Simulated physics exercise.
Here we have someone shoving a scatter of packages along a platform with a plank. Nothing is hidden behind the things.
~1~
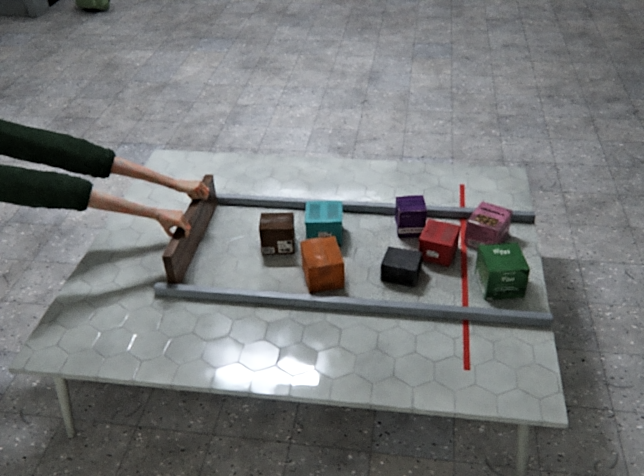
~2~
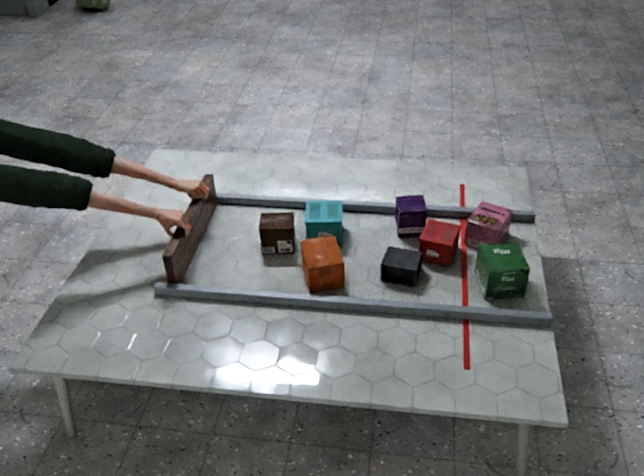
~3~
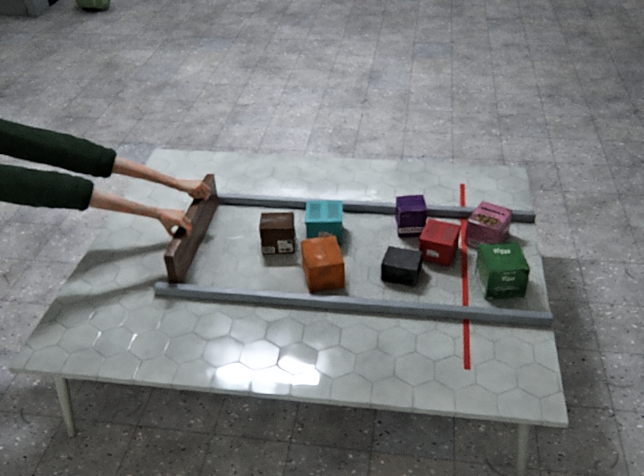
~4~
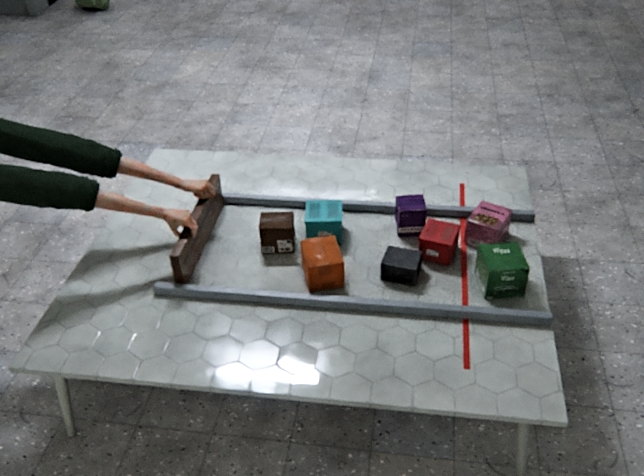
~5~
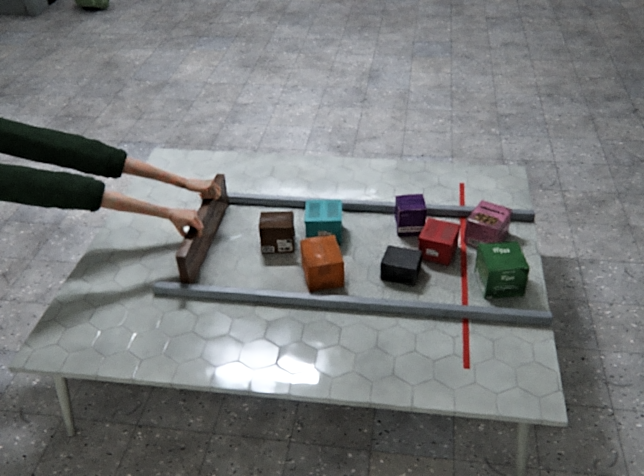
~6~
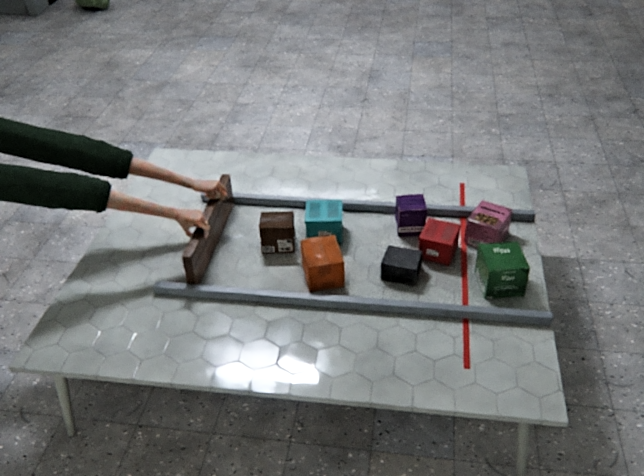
Eight coloured boxes sit scattered on a pale, hexagon-patterned table on a grey tiled floor, seen from above at a fixed angle. Brown, turquoise and orange boxes are nearest the plank at left, with purple, black, red, pink and green ones toward a red tape line, between two grey rails. Two dark-sleeved arms slide the plank slightly rightward, while the boxes stay still.
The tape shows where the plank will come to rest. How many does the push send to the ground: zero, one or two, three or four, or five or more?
In the end the number that fall off is one or two.
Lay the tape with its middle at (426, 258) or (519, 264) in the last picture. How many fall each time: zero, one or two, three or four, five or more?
Taking them in turn, not one; five or more.
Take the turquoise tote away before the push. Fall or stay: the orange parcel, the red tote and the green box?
The orange parcel stays on; the red tote remains up; the green box tumbles off.
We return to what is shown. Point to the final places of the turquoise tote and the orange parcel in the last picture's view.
Near (483, 222) and (485, 278).
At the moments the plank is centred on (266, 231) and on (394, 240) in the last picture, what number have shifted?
The counts are 1 and 6.
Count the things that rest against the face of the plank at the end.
It touches 3.
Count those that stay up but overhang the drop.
Overhanging: 0.
Early on, none off yet; green box at rest near (501, 270); pink box at rest near (488, 226); red tote at rest near (439, 242).
A while later, none off yet; green box travelled a little near (510, 272); pink box travelled a little near (502, 225); red tote travelled about its own width near (470, 244).
Finally, the number that fall off is one or two; lost, pink box and green box.
